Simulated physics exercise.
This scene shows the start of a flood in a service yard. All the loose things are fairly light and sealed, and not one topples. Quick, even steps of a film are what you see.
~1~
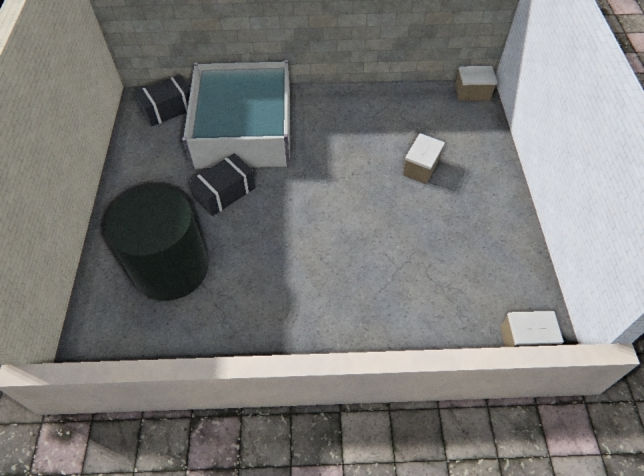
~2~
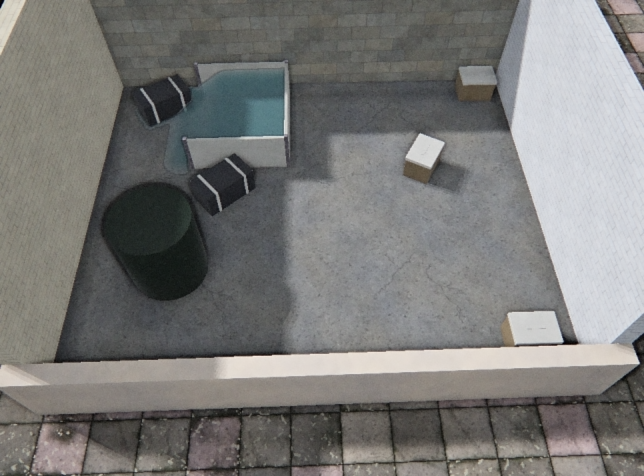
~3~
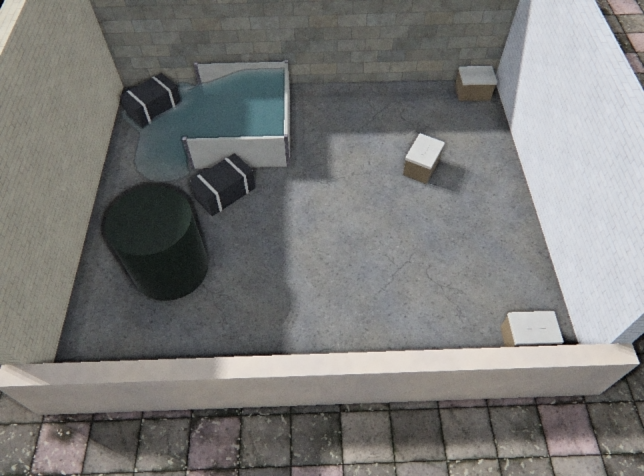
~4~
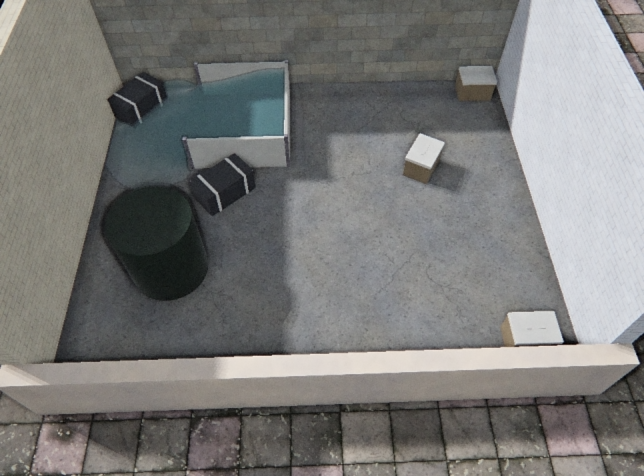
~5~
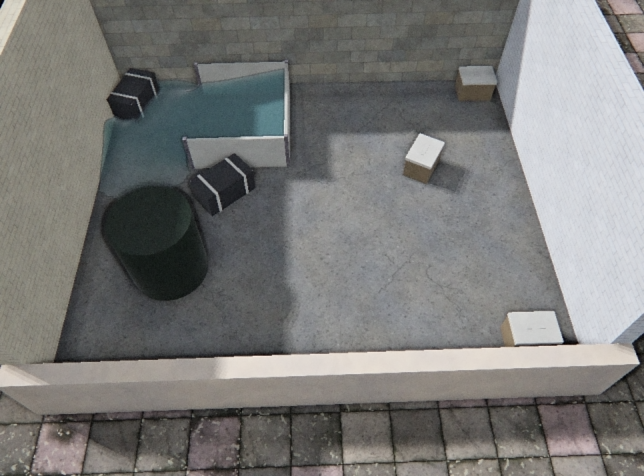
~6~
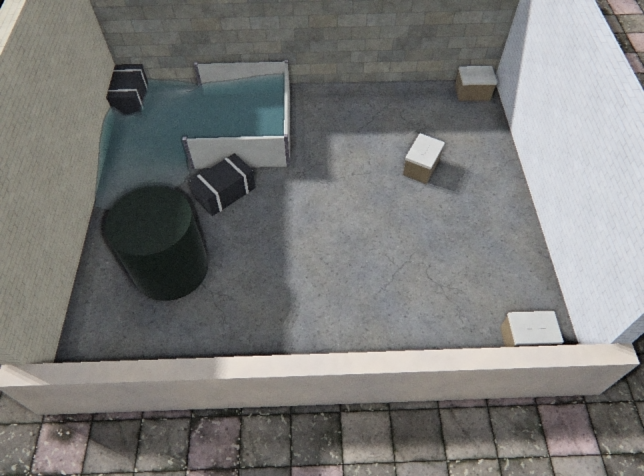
Water poured out of the open left side of a low white tank in a walled yard, spreading across the floor and pushing one dark, striped trunk toward the left wall while everything else stayed put.
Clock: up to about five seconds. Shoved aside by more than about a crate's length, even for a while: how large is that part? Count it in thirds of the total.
The things swept well aside make up a smaller part than a third.
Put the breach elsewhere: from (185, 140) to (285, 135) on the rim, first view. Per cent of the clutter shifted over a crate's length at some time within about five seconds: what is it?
Estimate: Some 40 per cent.
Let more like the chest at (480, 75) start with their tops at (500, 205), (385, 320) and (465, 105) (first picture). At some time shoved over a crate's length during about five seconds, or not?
The first sits tight, the second sits tight and the third sits tight.
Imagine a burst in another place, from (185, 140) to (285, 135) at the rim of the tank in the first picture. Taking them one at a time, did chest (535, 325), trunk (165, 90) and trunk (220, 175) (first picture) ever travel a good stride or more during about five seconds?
Taking them in order, covered the distance, short of it, covered the distance.
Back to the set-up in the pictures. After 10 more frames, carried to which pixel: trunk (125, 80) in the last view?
My guess is roughly (150, 79).
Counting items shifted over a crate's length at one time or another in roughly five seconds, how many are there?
1 in all.
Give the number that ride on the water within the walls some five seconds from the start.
1 in all.
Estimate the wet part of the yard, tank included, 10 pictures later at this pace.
My guess is around 25 per cent.
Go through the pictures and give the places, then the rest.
The first picture shows a trunk at (163, 91) rests on the ground; a trunk at (221, 176), on the bottom; 0 of 5 have shifted.
The second picture shows a trunk at (161, 91), on the bottom, close to its start; a trunk at (221, 176) rests on the ground; 0 of 5 have shifted.
The third picture shows a trunk at (149, 91) rests on the ground, close to its start; a trunk at (221, 176), on the bottom; 1 of 5 have shifted.
The fourth picture shows a trunk at (135, 90) rests on the ground, a stride from its start; a trunk at (221, 176) rests on the ground; 1 of 5 have shifted.
The fifth picture shows a trunk at (131, 86), on the bottom, a stride from its start; a trunk at (221, 176) rests on the ground; 1 of 5 have shifted.
The sixth picture shows a trunk at (125, 80), afloat, a stride from its start; a trunk at (221, 176) rests on the ground; 1 of 5 have shifted.
A moment on, 1 of 5 are well off their spots; 1 afloat.
Next, 0 of 5 are well off their spots; 1 afloat.
Later, 1 of 5 are well off their spots; 1 afloat.
In the end, 1 of 5 are well off their spots, and 1 have been at some point; 1 afloat.
